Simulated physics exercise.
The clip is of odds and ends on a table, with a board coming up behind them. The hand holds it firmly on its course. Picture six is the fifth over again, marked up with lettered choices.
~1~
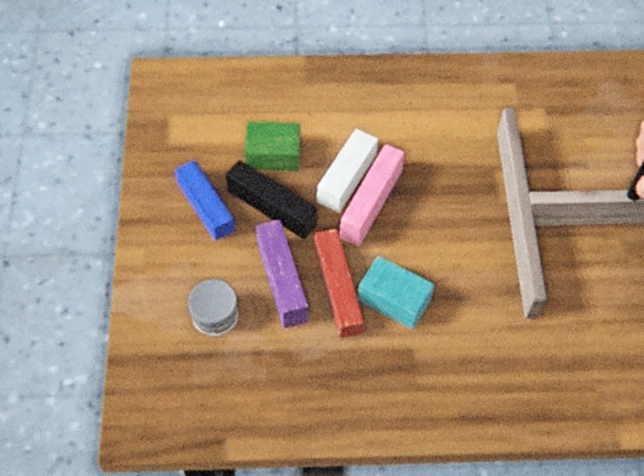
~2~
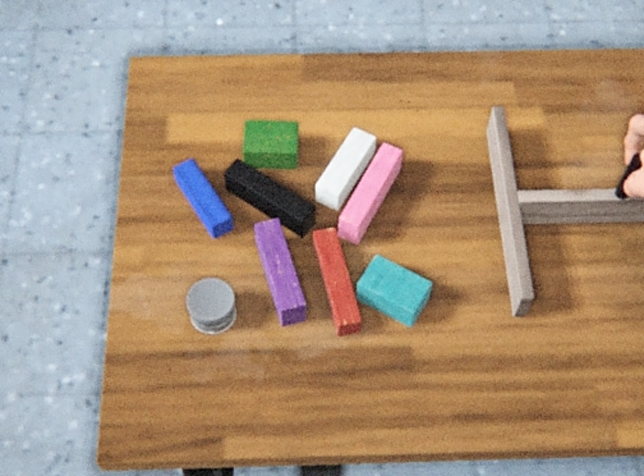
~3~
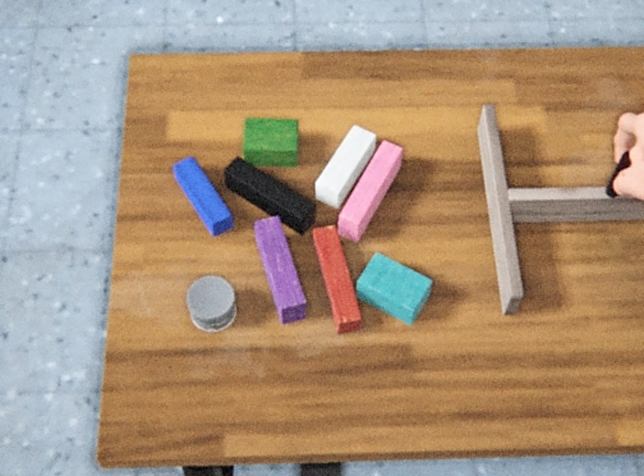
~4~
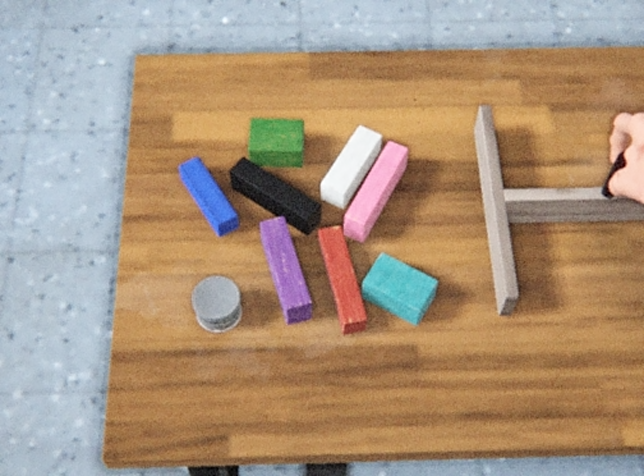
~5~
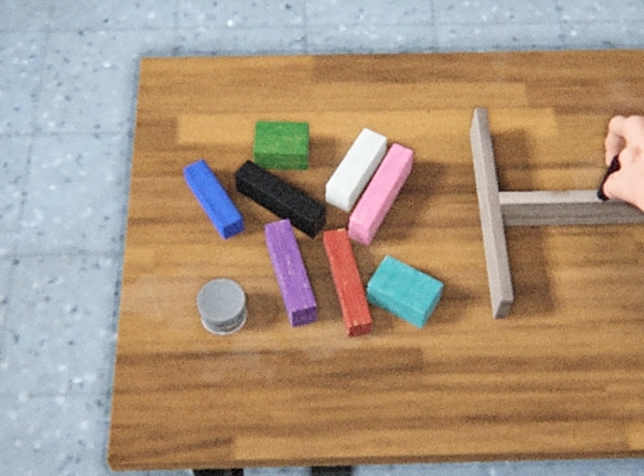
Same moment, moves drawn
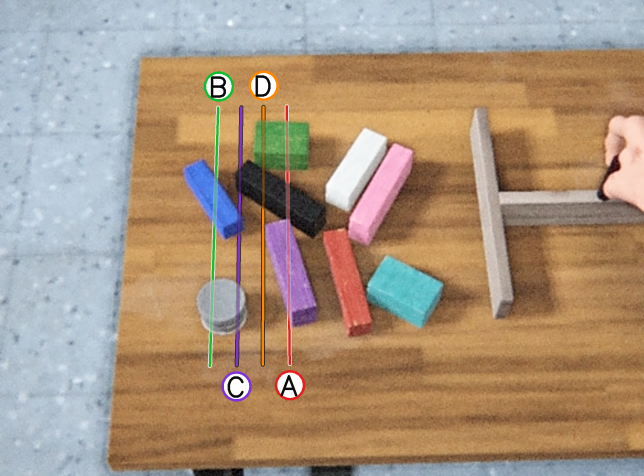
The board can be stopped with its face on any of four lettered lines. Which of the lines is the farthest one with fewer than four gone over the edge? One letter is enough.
B is the last line within the limit.
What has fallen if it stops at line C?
The grey tin goes over.
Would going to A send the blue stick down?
No.
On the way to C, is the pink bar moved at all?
By then, yes.
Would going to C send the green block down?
By then, no.
On the marked copy, A at (288, 225); B at (214, 227); C at (239, 226); D at (263, 226).
Taking B. A third of the way, board (394, 200); purple bar (277, 273); turquoise block (353, 295).
Two thirds of the way, board (293, 202); grey tin (146, 297); purple bar (188, 282).
When it is over, board (217, 203); grey tin over the edge; purple bar over the edge; three fallen.
As for the rest, A is within the limit but short; C is within the limit but short; D is within the limit but short.
